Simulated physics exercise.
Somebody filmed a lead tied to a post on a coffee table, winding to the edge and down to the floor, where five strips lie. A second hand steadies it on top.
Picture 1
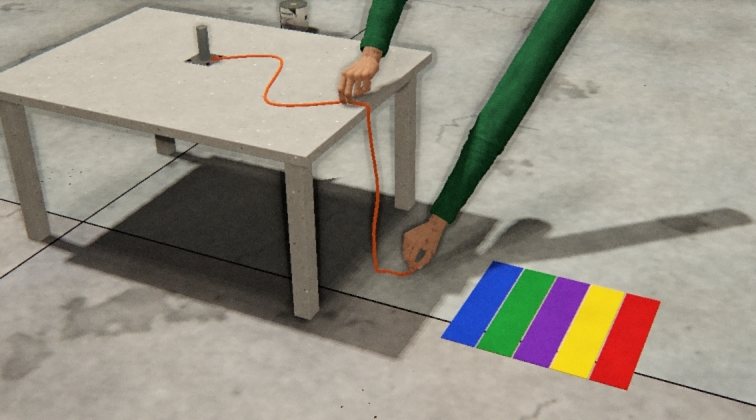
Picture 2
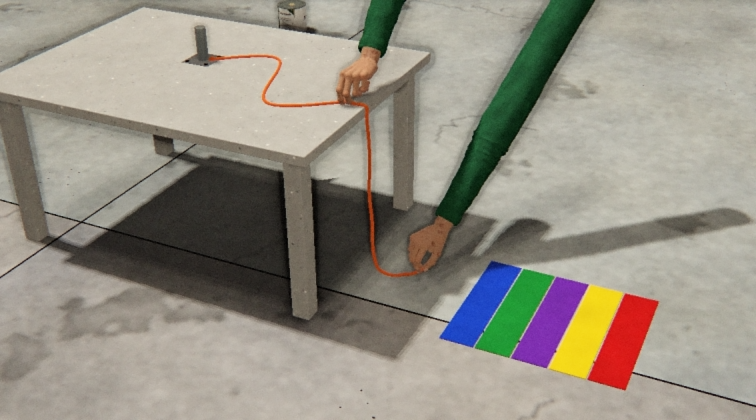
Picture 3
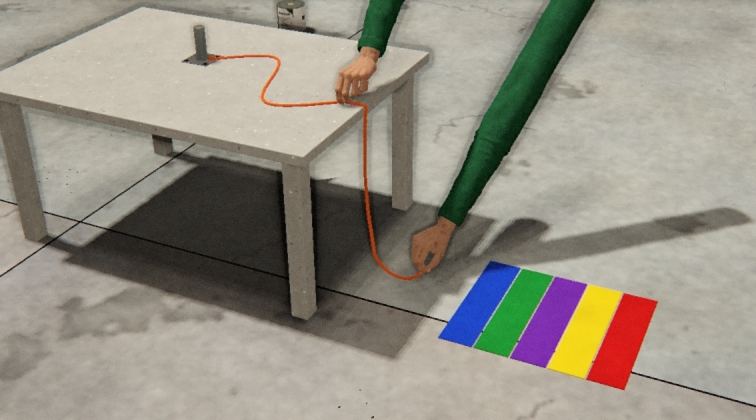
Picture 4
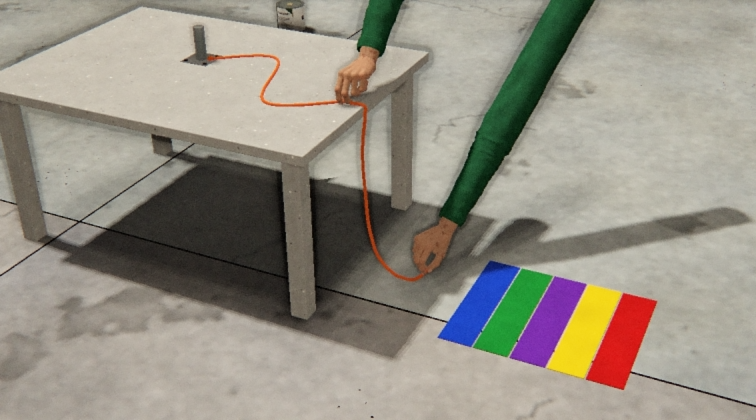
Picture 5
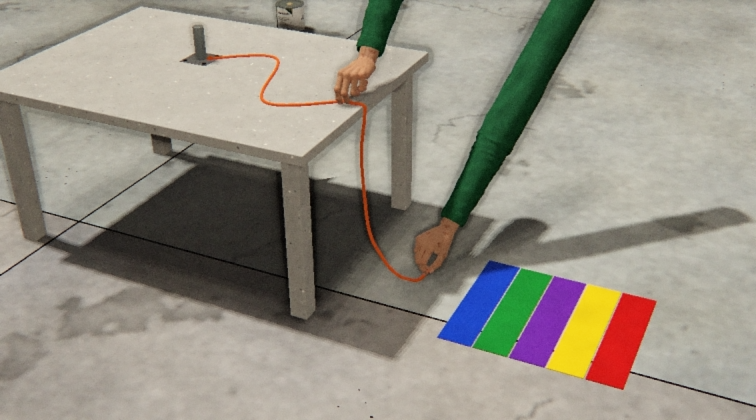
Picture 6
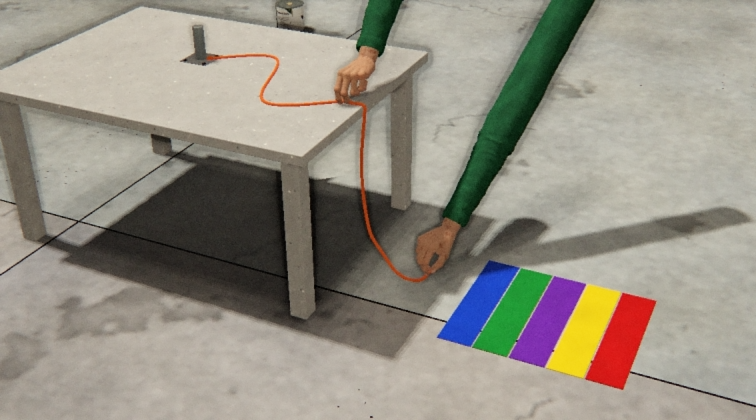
To begin with, an orange cord winds from a post across a table and hangs over the edge, held by two green-sleeved hands, beside five coloured strips on the floor. The lower hand shifts very slightly right, and the hanging cord bows a little, while the upper hand stays put.
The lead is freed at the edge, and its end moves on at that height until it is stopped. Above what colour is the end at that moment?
The end stops over the red strip.
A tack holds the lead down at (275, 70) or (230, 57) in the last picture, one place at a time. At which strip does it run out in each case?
Try by try: Yellow; red.
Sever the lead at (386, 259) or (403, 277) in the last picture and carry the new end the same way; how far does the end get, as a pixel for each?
Near (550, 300) and (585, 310).
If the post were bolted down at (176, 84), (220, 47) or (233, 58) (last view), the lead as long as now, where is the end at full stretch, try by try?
Try by try, around (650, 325), (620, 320) and (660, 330).
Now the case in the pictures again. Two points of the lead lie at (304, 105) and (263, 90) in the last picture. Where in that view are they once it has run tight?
Near (391, 124) and (332, 91).
A little later, end near (564, 306); over purple.
Next, end near (605, 316); over yellow.
When it is tight, end near (628, 322); over red. It gets as far as the red strip.
